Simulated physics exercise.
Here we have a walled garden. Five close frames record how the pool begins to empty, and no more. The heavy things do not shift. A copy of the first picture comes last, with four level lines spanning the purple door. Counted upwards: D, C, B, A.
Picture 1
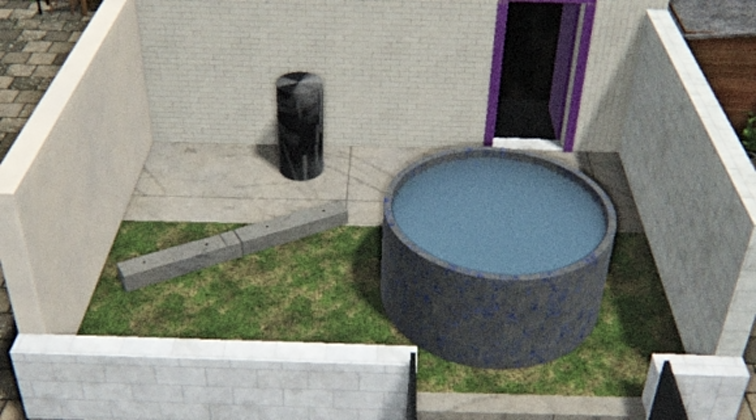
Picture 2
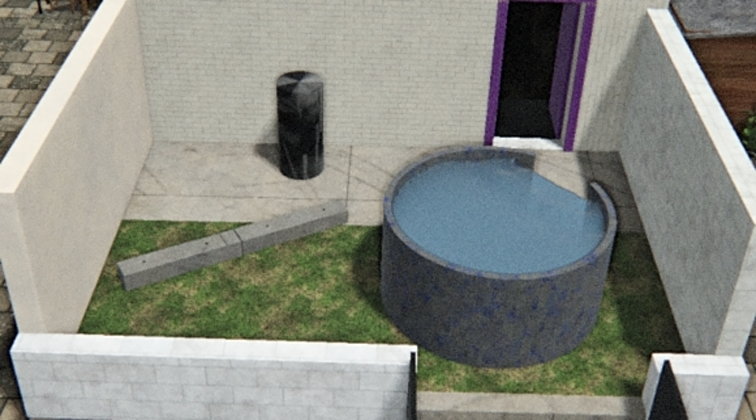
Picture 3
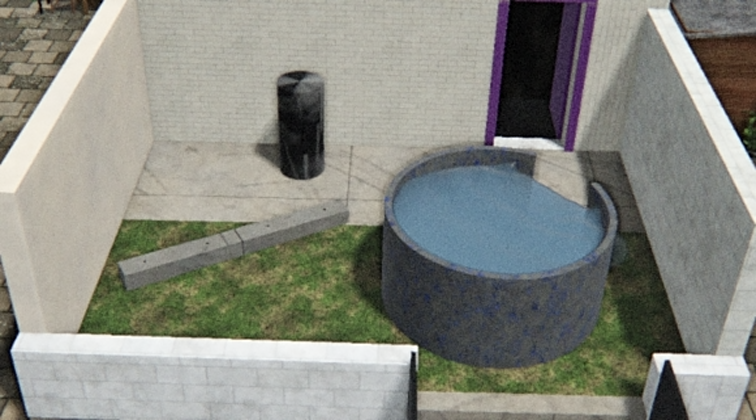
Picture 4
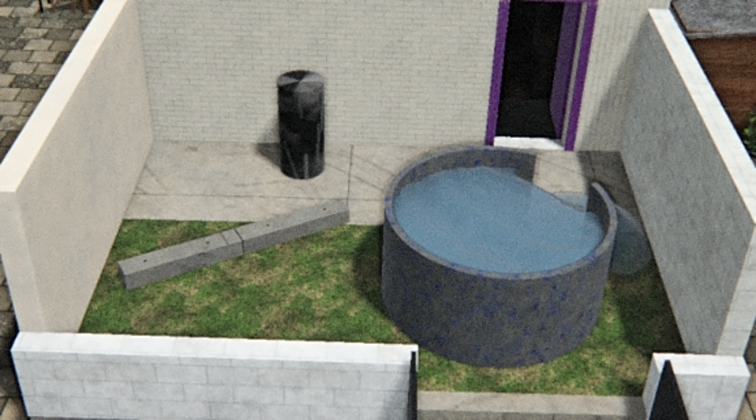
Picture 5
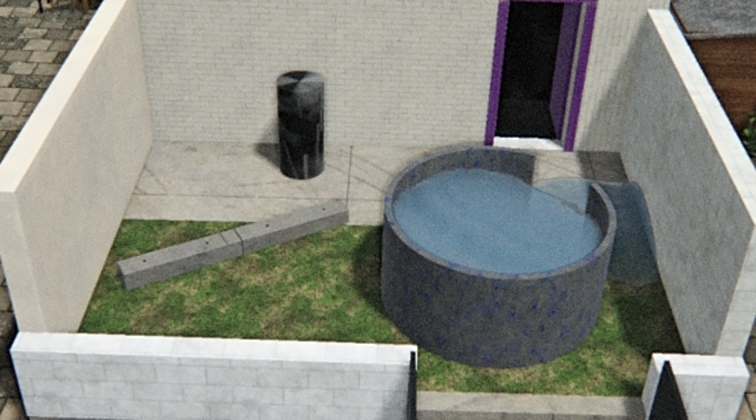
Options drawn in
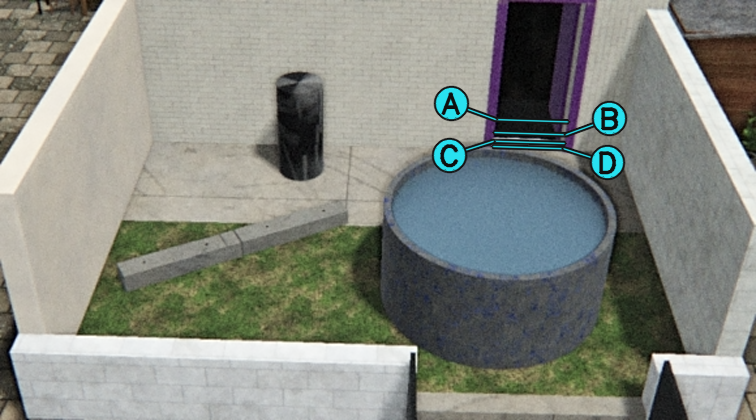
A round, dark stone pool filled with blue water stands on the right of a pale-walled garden, seen from above by a still camera. Behind it is a purple-framed doorway, with a black cylinder on the paving to its left and a long grey beam lying by the patchy grass. The pool's level lowers slightly as water pours through its back-right rim and spreads over the ground toward the right wall.
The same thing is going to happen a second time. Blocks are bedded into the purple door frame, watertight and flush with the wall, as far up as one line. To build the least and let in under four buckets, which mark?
A will do.
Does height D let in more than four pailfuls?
Yes, it does.
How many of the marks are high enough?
One of the four.
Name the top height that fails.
It is B.
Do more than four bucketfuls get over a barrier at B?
Yes, it does.
On the marked copy, A at (531, 120); B at (530, 133); C at (529, 142); D at (528, 147); from the bottom up D, C, B, A.
With A, a bucket or two gets in.
With B, some 15 bucketfuls get in.
With C, dozens of bucketfuls pour in.
With D, dozens of bucketfuls pour in.
